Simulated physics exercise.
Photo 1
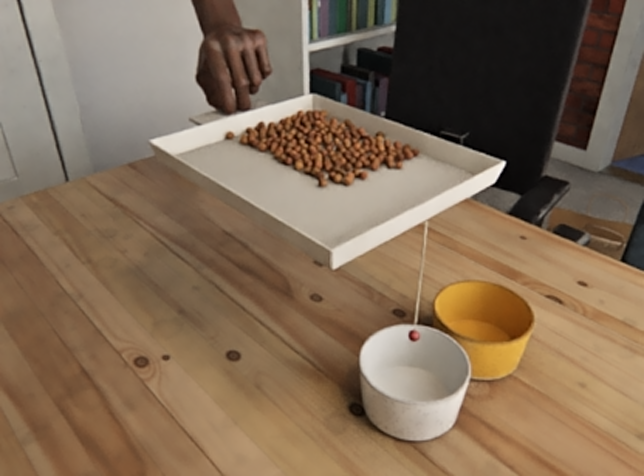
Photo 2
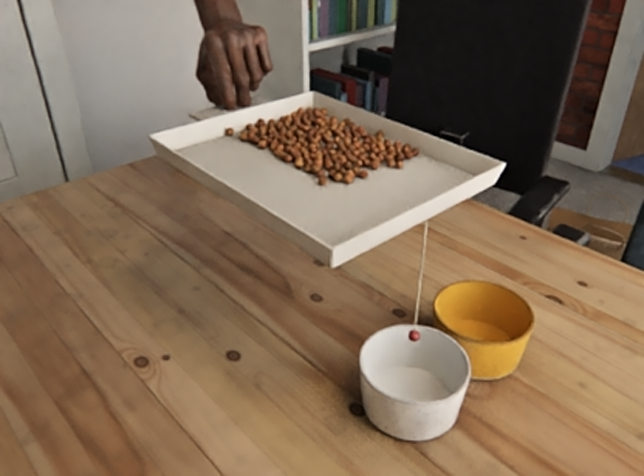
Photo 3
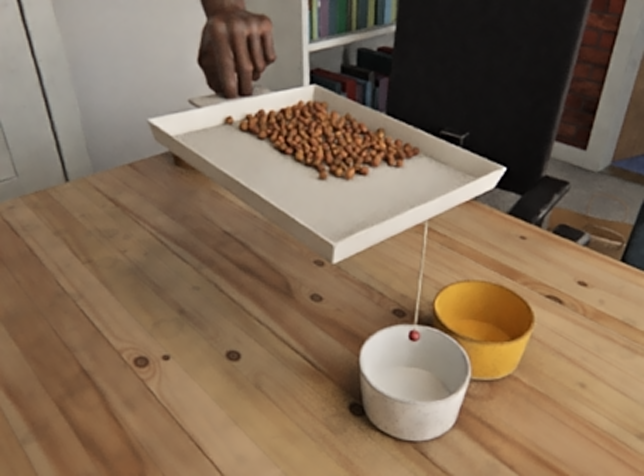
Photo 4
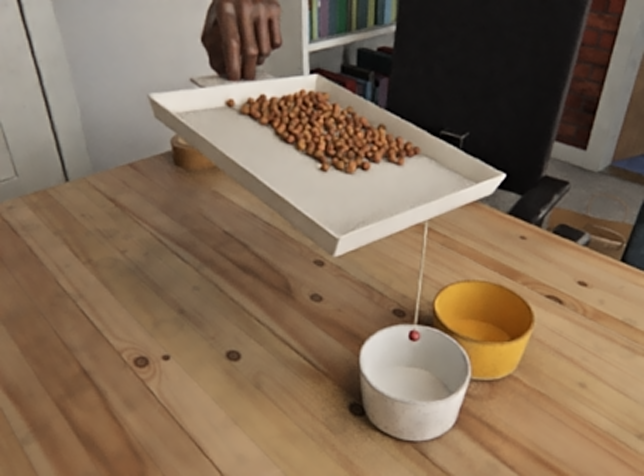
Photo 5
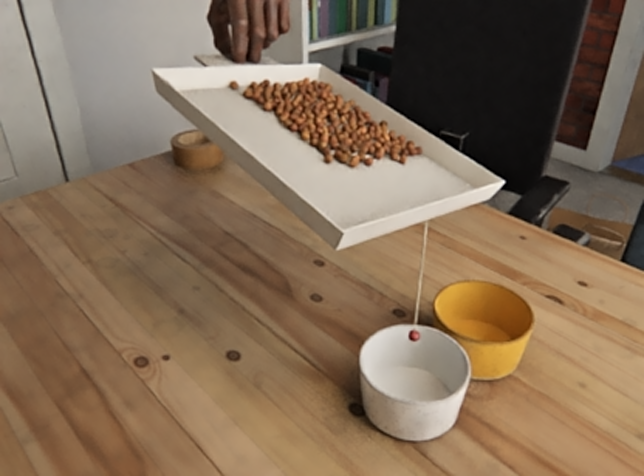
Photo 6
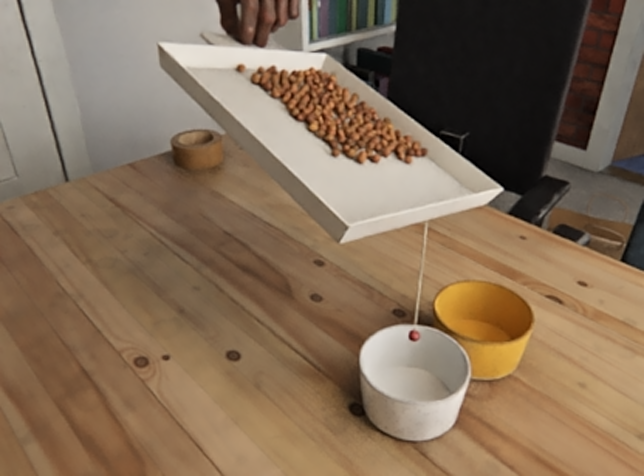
A white tray heaped with small brown balls is held over a pale wooden table, seen from slightly above, with bookshelves and a black chair behind. Below its near right end, a red bead hangs on a thread by a white bowl and a yellow one. The hand at the far end lifts steadily, tilting the tray and revealing a brown roll, while the balls barely shift and the camera stays still.
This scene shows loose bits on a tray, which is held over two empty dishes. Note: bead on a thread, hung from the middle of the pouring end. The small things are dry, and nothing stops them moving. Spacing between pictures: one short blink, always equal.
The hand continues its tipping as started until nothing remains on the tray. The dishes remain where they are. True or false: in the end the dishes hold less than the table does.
False.
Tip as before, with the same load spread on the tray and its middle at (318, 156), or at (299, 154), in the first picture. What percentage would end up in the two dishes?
Estimates in order: 80 percent, 80 percent.
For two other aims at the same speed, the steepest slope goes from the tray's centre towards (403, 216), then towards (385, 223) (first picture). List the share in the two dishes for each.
Somewhere close to 30 % the first time, 20 % the second.
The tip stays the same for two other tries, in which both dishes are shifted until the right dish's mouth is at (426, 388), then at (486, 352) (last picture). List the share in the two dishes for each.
Close to 0 in a hundred, then close to 10 in a hundred.
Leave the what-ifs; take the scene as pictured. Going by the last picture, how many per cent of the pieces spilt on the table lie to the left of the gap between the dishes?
Near 100 in a hundred.
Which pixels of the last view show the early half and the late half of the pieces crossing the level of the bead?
First roughly (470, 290), then roughly (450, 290).
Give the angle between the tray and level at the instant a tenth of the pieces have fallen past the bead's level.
Roughly 80°.
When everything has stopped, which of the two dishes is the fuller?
Fuller side: Right of the pair.
Soon, tray tipped steeply; nearly all on the tray; a stray few in the right dish; a stray few in the air.
A while on, tray tipped past a quarter turn; a small part on the tray; most in the right dish; a small part in the air.
Towards the end, tray tipped past a quarter turn; most in the right dish; a small part outside both.
Finally, tray tipped past a quarter turn; none in the left dish; most in the right dish; a small part outside both.
